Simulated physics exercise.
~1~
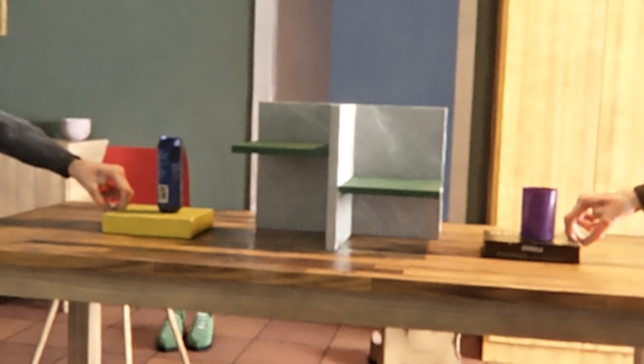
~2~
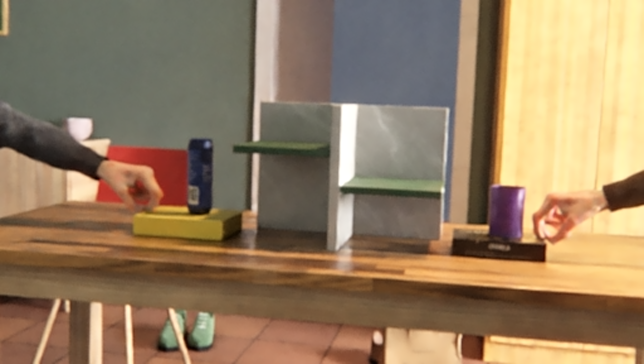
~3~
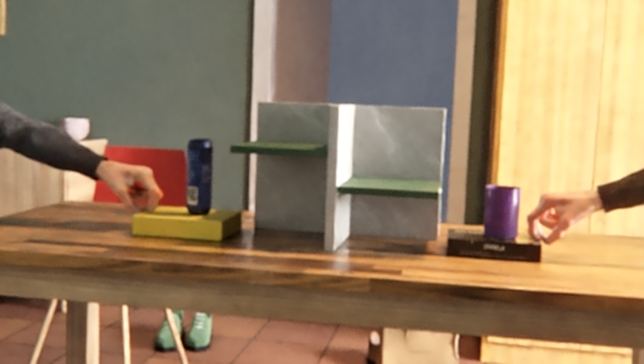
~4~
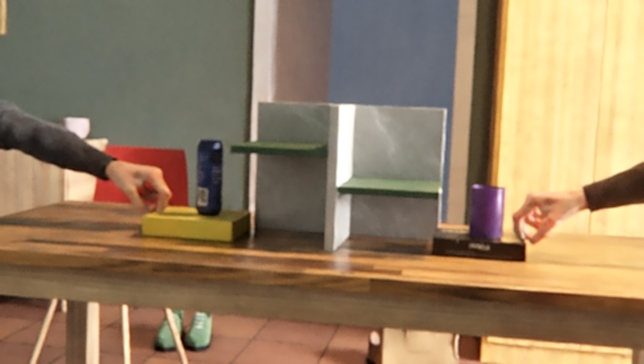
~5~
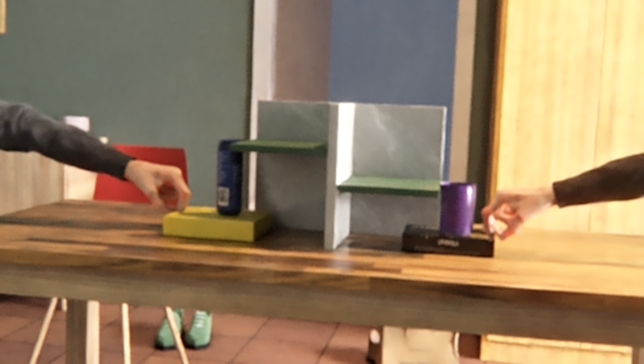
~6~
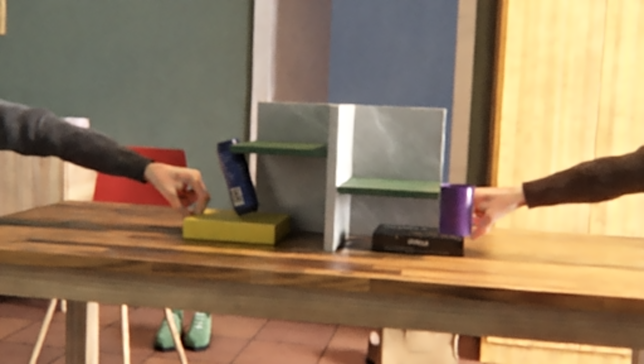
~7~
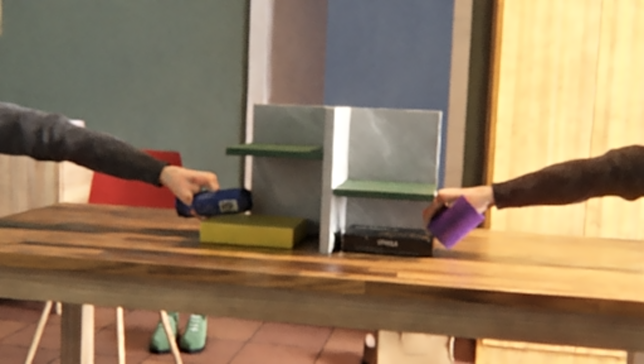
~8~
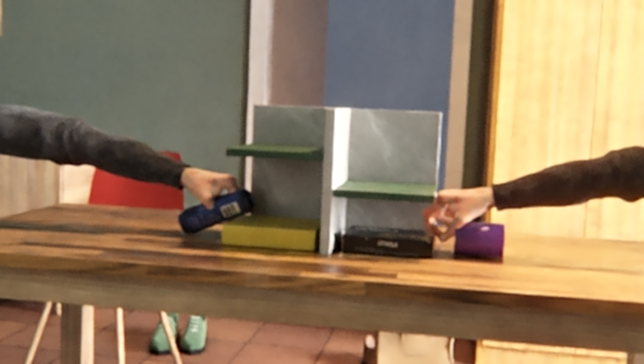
In the video, two hands push a yellow tray carrying a blue can and a black packet carrying a purple beaker inward beneath a shelf's green ledges. Both upright items meet the shelf, tip back off their bases, and end up on their sides.
